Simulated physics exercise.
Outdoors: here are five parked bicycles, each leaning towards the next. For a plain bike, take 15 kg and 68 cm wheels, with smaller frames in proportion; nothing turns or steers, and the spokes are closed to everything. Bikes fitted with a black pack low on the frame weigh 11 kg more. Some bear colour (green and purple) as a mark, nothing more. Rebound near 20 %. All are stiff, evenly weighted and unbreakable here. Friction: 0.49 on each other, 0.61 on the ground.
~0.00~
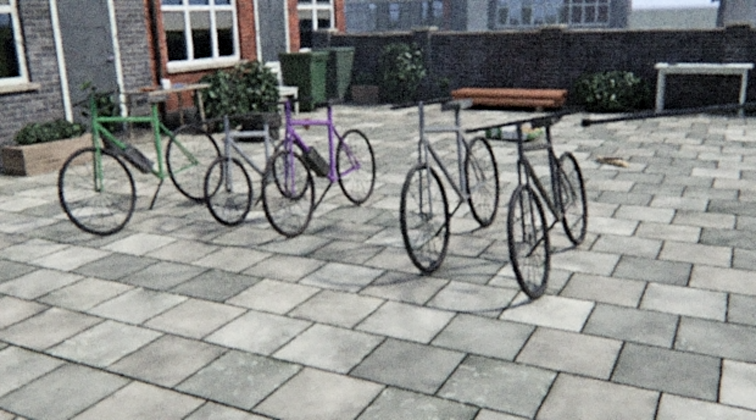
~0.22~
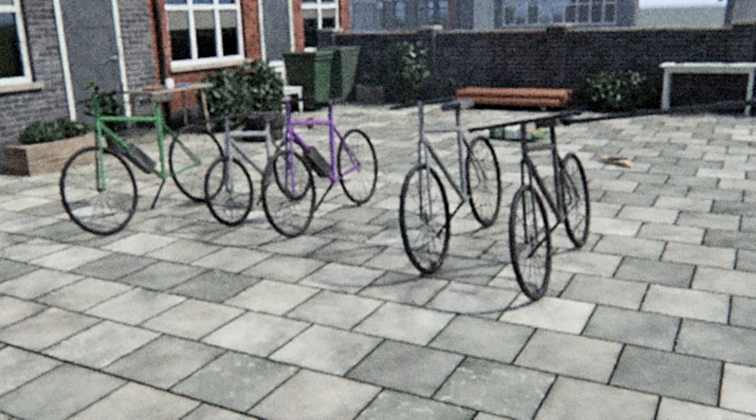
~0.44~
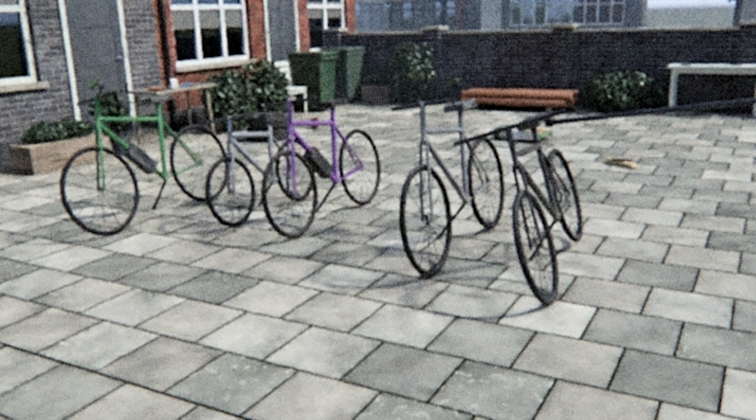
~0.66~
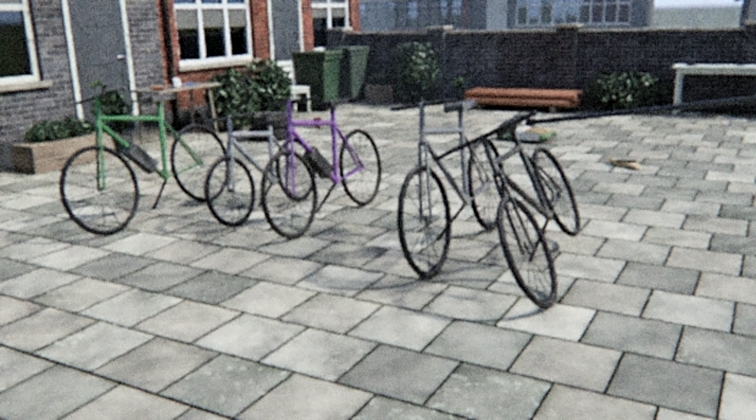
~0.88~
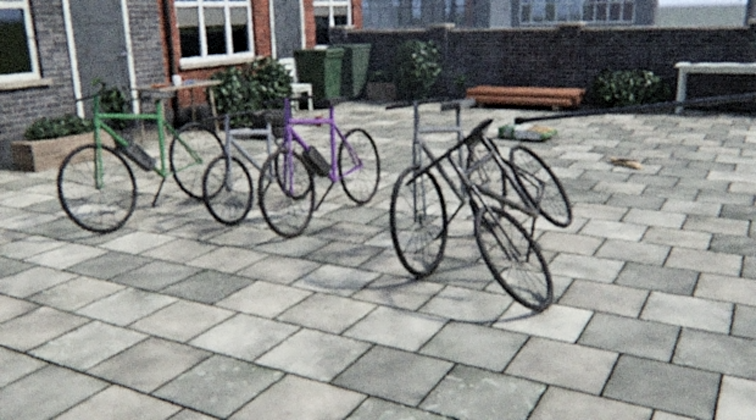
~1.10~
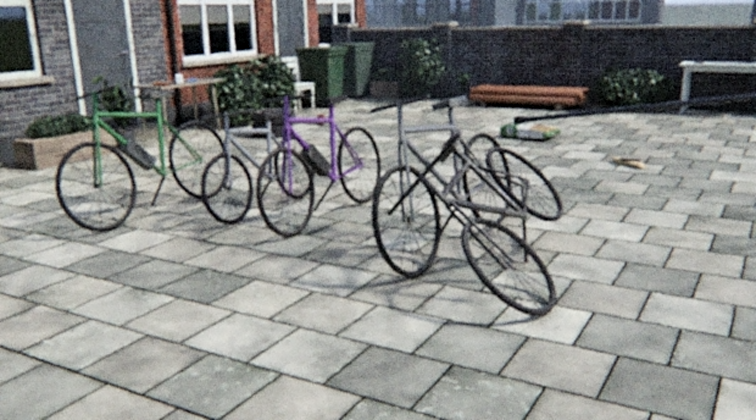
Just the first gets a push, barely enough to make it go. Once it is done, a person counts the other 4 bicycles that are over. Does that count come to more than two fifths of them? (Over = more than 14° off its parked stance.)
Fewer than forty percent.
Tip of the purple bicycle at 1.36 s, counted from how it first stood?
About 0 degrees.
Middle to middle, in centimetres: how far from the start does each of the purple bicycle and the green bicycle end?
Moved: Purple 0, green 0.
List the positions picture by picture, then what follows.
In the first picture (each place is the centre of the face we see best; the camera moves round a little), pole end (586, 123) 12 cm from the first bicycle; purple bicycle (347, 153); green bicycle (165, 147); the others all in place.
Pole end (567, 123) pushing; green bicycle (168, 148), in the second picture.
Pole end (549, 123) pushing; green bicycle (169, 147); the others all in place, in the third picture.
Pole end (530, 123) pushing; green bicycle (169, 147); the others all in place, in the fourth picture.
Pole end (518, 121) stopped; green bicycle (168, 146); the others all in place, in the fifth picture.
Pole end (518, 121) stopped; green bicycle (167, 144); purple bicycle (348, 152); steepest lean 5°, the bicycle at (367, 203); one has shifted, in the sixth picture.
By 1.36 s, 1 of the 4 other bicycles over.
When it is over (2.9 s), 1 of the 4 other bicycles over; green bicycle unmoved; purple bicycle unmoved. That is 25 per cent. Three left standing. In pixels of the last frame, middles, green bicycle near (145, 149), purple bicycle near (321, 154).
